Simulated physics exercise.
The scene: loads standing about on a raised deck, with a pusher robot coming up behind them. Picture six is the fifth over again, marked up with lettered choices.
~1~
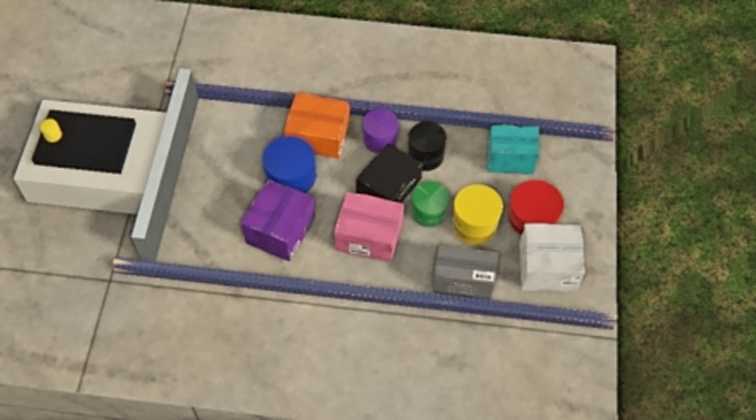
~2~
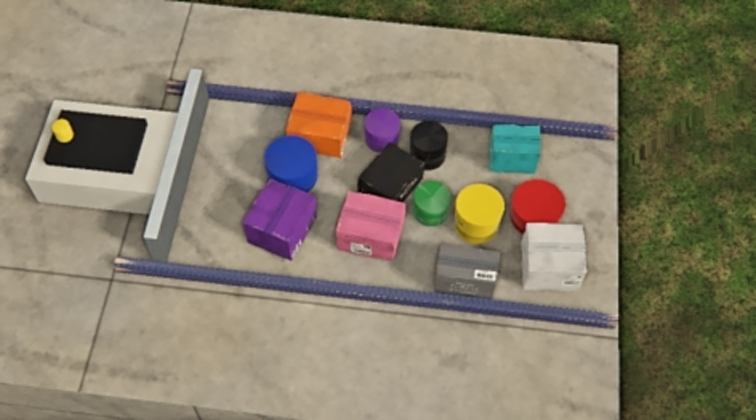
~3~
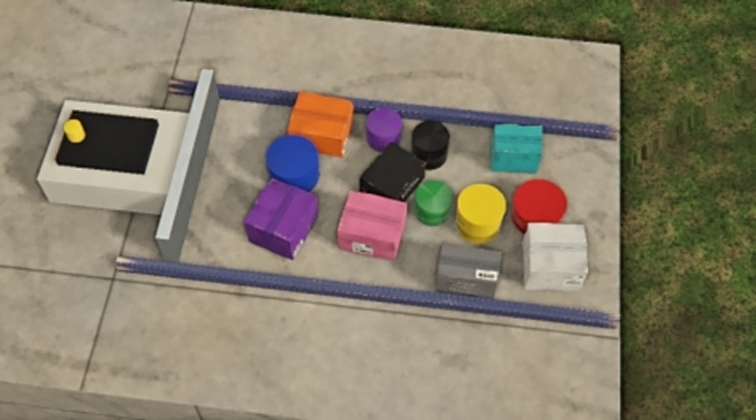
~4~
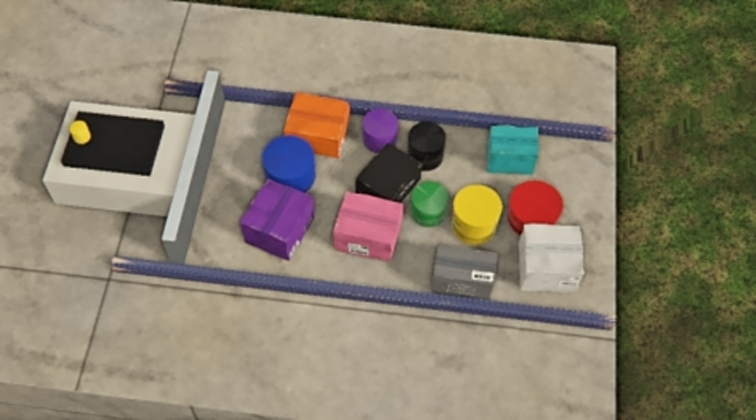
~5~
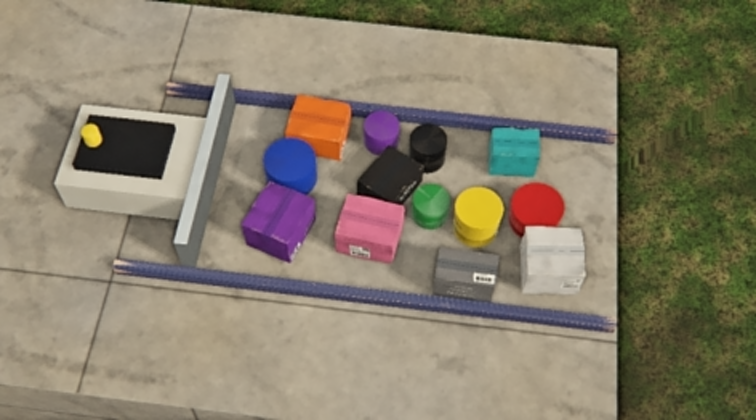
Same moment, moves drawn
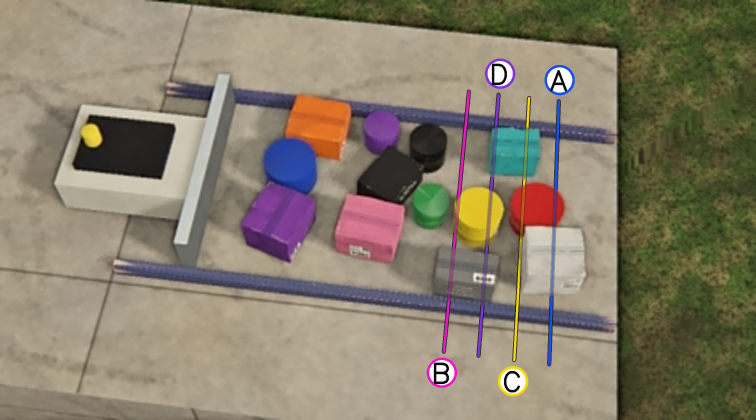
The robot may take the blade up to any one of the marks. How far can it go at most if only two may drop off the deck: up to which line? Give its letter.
At B, and not beyond.
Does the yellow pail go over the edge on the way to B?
No.
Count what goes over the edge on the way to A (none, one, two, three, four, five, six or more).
By then, six or more.
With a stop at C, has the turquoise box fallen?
Yes.
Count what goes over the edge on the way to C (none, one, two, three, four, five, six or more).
Six or more.
On the marked copy, A at (554, 222); B at (457, 211); C at (522, 219); D at (489, 215).
Following B. Soon after the start, robot (223, 157); purple canister (388, 134); orange box (343, 128).
Later, robot (313, 167); white parcel (581, 263); red pail (550, 212).
In the end, robot (382, 174); white parcel over the edge; red pail (619, 215); one fallen.
As for the rest, A drops ten; C drops seven; D drops five.
